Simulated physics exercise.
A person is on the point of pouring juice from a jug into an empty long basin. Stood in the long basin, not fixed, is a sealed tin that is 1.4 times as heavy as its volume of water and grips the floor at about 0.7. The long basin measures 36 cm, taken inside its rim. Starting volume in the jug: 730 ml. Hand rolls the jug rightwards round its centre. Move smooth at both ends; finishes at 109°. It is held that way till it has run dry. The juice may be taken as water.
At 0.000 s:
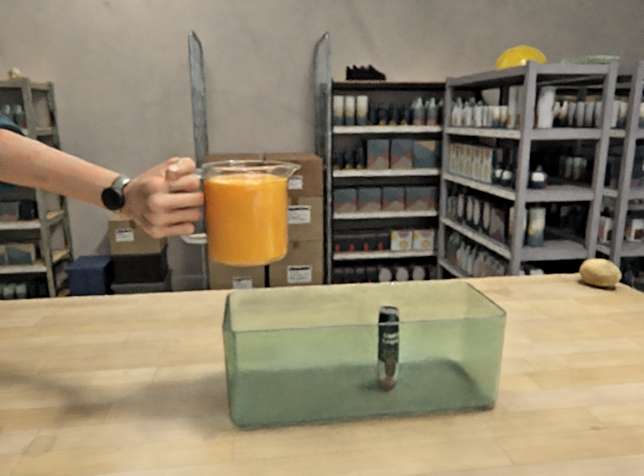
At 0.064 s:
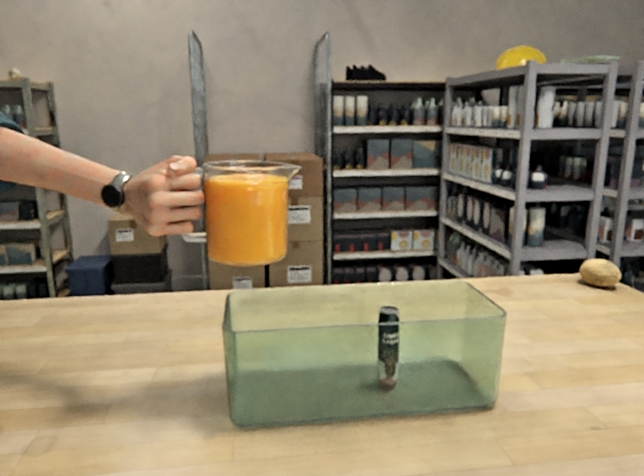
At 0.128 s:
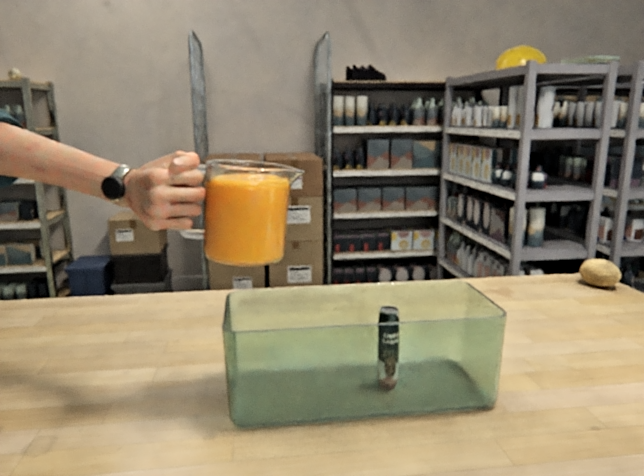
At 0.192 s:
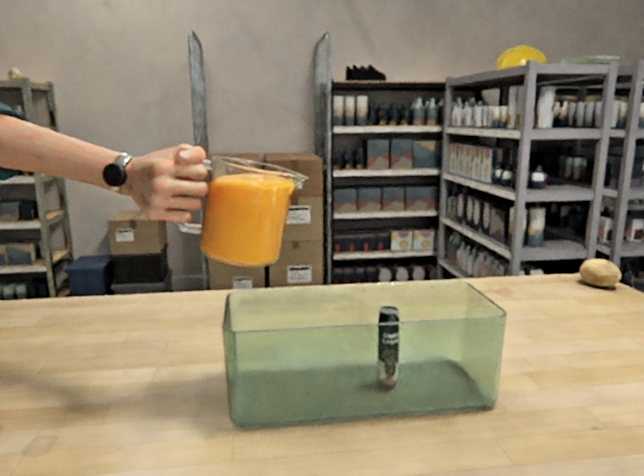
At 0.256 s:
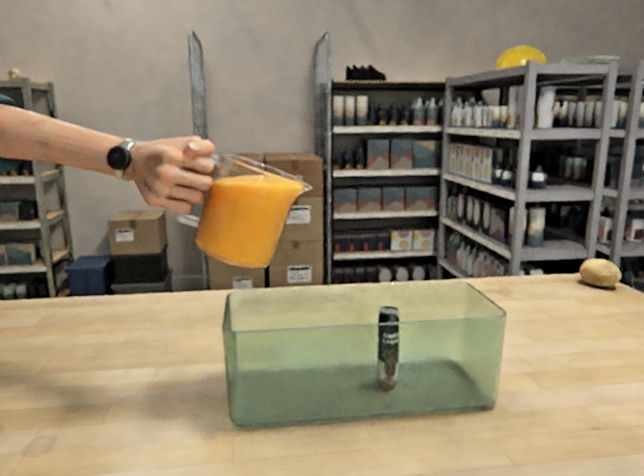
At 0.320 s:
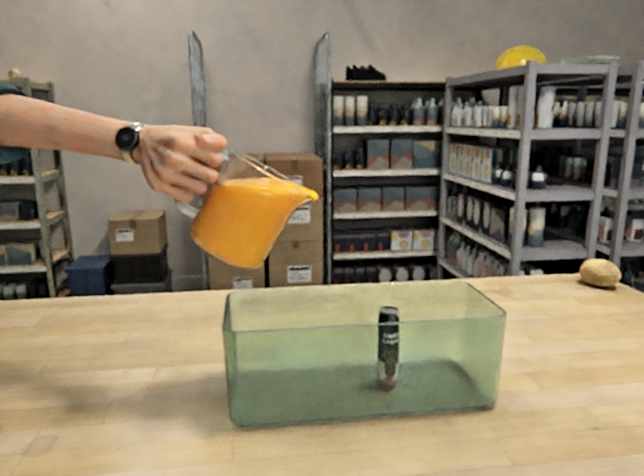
In a storeroom with stocked shelves, a hand holds a glass jug of orange juice above a long clear basin with a small dark tube standing inside, then smoothly tilts the jug rightwards until the juice reaches its spout.
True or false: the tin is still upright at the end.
True.
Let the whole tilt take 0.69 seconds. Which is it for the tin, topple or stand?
In that case the tin stays vertical.
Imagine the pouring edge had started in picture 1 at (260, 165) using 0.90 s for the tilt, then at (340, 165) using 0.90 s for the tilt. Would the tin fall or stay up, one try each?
First it stays on its base; then it tips over.
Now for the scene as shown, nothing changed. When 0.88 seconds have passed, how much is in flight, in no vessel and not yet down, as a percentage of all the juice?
Near 12 percent.
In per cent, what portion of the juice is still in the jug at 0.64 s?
Portion remaining: Approx. 60 per cent.
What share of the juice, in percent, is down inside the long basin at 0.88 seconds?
About 76 %.
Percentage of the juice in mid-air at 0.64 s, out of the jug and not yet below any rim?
I'd say close to 20 per cent.
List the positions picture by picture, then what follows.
In the first frame, it leans 0°; its right rim is at (301, 165); the juice meets the walls at (206, 180) and (286, 178); the long basin's rim runs from (226, 311) to (486, 298); the tin's top is at (389, 313).
In the second frame, it leans 1°; its right rim is at (302, 167); the juice meets the walls at (206, 179) and (287, 178).
In the third frame, it leans 5°; its right rim is at (305, 171); the juice meets the walls at (209, 179) and (289, 180).
In the fourth frame, it leans 12°; its right rim is at (309, 178); the juice meets the walls at (212, 180) and (294, 181).
In the fifth frame, it leans 20°; its right rim is at (313, 187); the juice meets the walls at (210, 191) and (303, 183).
In the sixth frame, it leans 31°; its right rim is at (316, 199); the juice meets the walls at (204, 201) and (310, 191); 1 per cent is over the edge.
By 0.64 s the tilt is 89° and 60 per cent is still to pour; the tin stands where it began.
By 0.88 s the tilt is 109° and 13 per cent is still to pour; the tin stands where it began.
By 1.13 s the tilt is 109° and 1 per cent is still to pour; the tin stands where it began.
By 1.40 s the tilt is 109° and 0 per cent is still to pour; the tin stands where it began.
At rest the tin stands where it began.
